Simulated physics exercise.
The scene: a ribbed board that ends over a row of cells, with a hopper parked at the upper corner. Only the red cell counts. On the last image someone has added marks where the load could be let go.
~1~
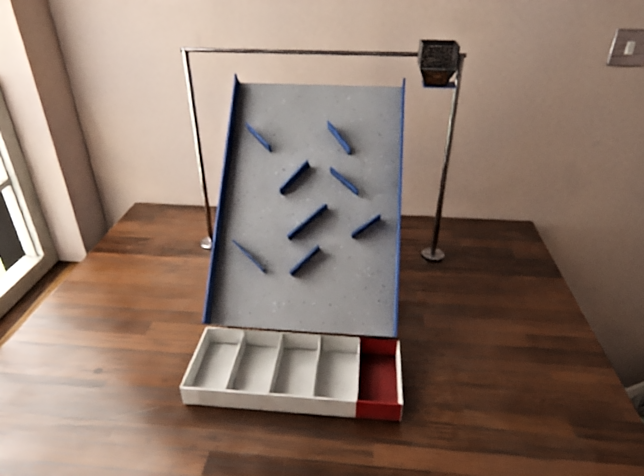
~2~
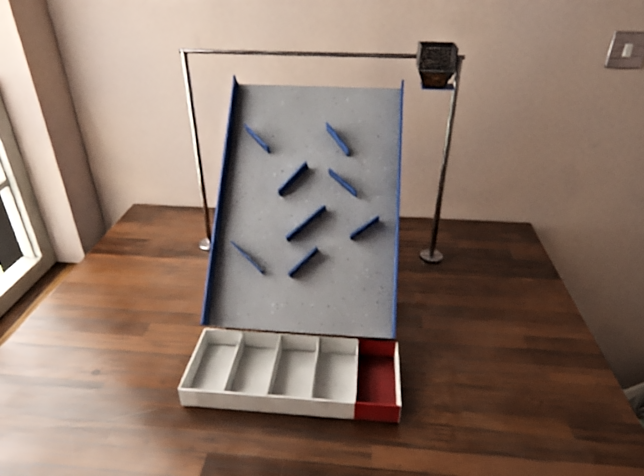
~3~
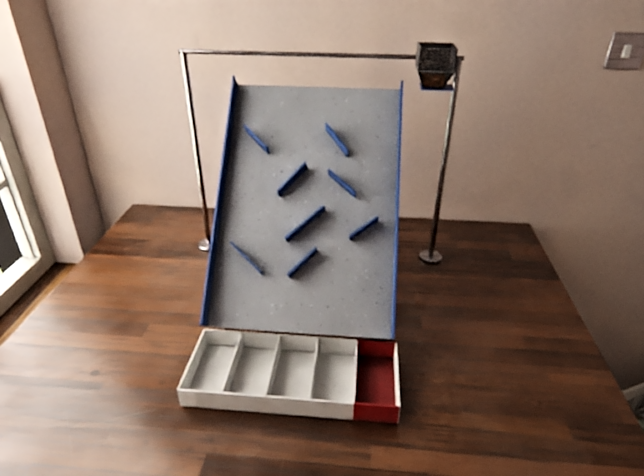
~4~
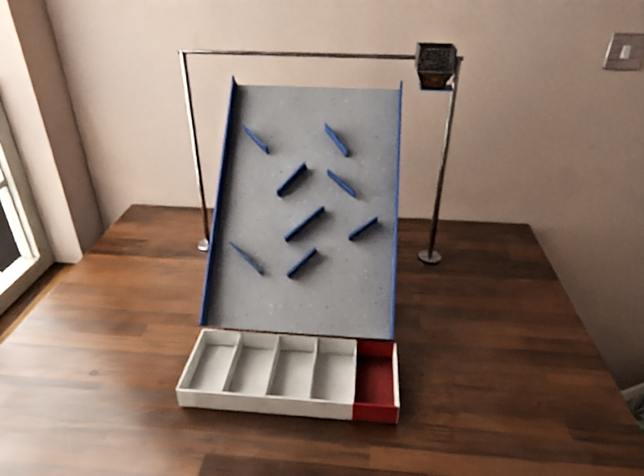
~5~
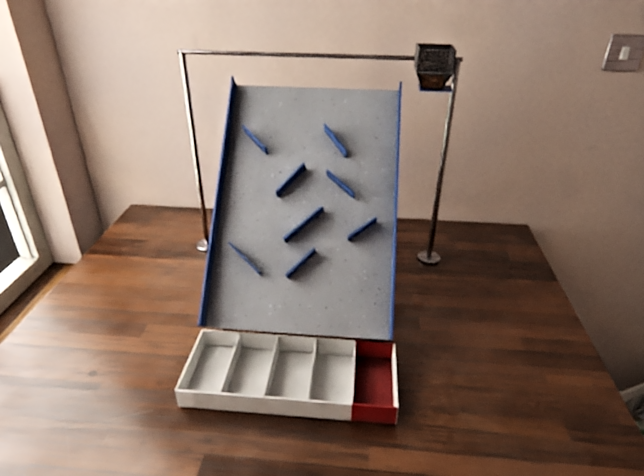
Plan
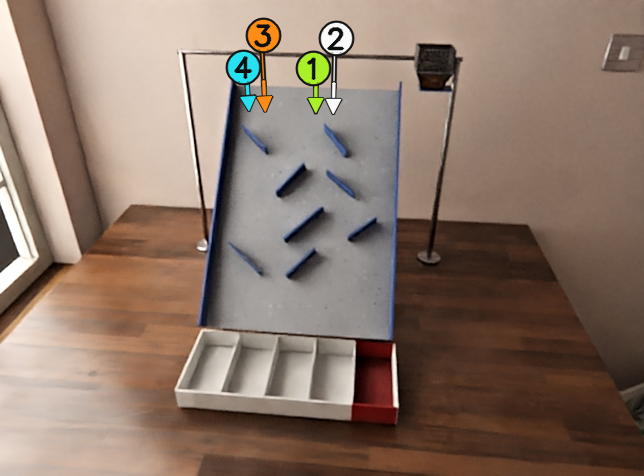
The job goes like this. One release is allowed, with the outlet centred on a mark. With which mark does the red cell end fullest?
2 is best.
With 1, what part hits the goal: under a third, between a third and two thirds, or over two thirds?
Mark 1 gives under a third.
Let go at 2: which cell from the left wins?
It is the third one.
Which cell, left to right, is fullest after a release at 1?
The third.
On the marked copy, mark 1 meets the board at (315, 107); mark 2 meets the board at (333, 108); mark 3 meets the board at (264, 106); mark 4 meets the board at (248, 105).
With 1, a stray few in the red cell, nearly all in other cells, a stray few outside the box.
With 2, about a third in the red cell, about half in other cells, a small part outside the box.
With 3, none in the red cell, all in other cells.
With 4, none in the red cell, nearly all in other cells, a small part outside the box.
